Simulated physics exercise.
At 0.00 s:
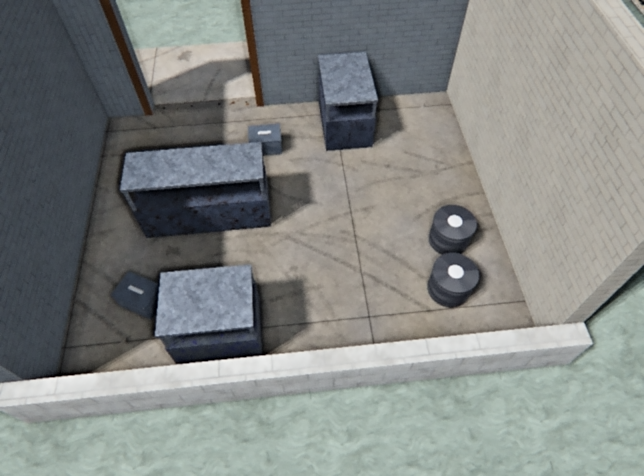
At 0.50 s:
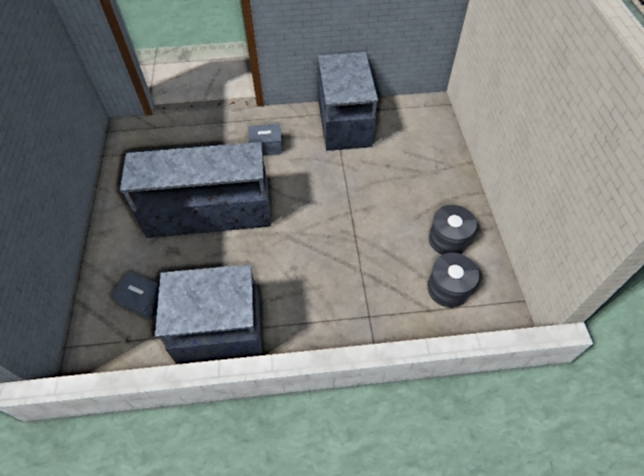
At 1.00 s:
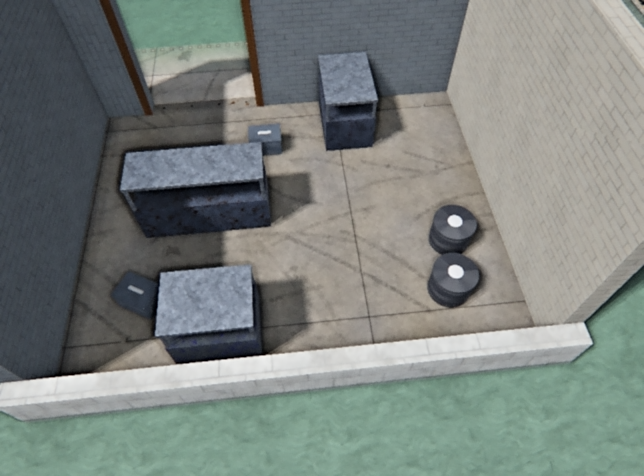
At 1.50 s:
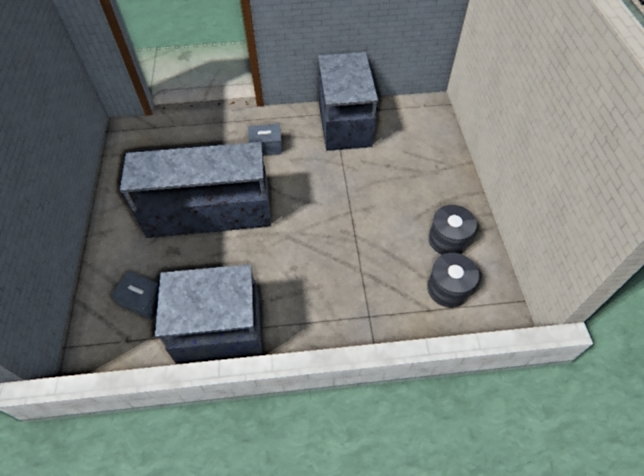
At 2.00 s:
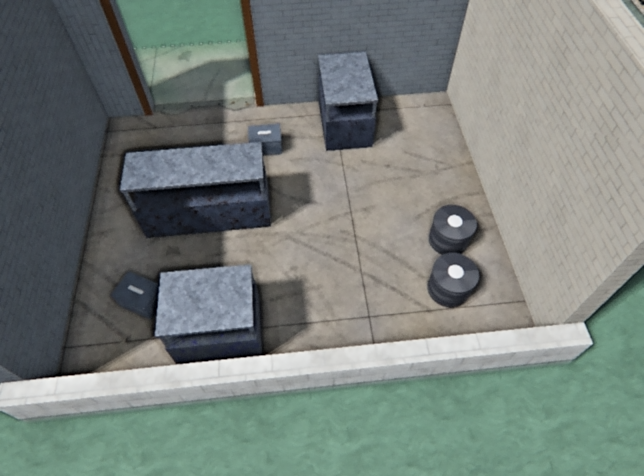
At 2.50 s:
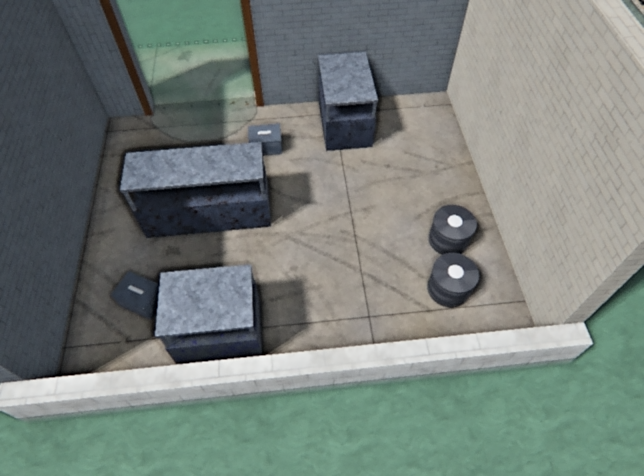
We see a small walled room from above, with dark counters, two small boxes and two round stools, all staying still, as greenish water deepens outside and creeps over the paving in the open doorway to the inner floor's edge.
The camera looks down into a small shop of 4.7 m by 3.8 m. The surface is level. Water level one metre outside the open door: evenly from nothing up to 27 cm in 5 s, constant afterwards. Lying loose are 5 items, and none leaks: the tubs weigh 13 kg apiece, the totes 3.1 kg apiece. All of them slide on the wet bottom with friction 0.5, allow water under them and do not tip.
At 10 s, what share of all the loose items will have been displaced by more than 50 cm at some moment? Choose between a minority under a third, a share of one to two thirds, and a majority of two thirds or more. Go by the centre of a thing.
A majority of two thirds or more.
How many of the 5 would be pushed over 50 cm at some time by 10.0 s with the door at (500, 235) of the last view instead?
5.
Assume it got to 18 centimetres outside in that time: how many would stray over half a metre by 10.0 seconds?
Count under that change: 2.
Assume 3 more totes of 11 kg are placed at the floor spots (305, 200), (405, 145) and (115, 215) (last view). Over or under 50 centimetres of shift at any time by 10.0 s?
For each in turn I get a greater distance, a smaller distance and a greater distance.
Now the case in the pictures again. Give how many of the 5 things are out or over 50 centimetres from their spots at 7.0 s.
By that point, 3.
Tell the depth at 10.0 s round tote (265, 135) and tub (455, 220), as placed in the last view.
Close to 9 and 15 centimetres.
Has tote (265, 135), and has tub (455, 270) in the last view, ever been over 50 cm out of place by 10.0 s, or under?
In turn: Past it, under.
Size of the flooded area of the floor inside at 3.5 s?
Near 2.0 m2 in all.
After 3.5 s 0 of 5 are over 50 cm from their spots; 0 afloat.
After 4.5 s 1 of 5 are over 50 cm from their spots; 0 afloat.
After 7.0 s 3 of 5 are over 50 cm from their spots; 2 afloat.
After 10.0 s 4 of 5 are over 50 cm from their spots, and 4 have been at some point; 5 afloat.
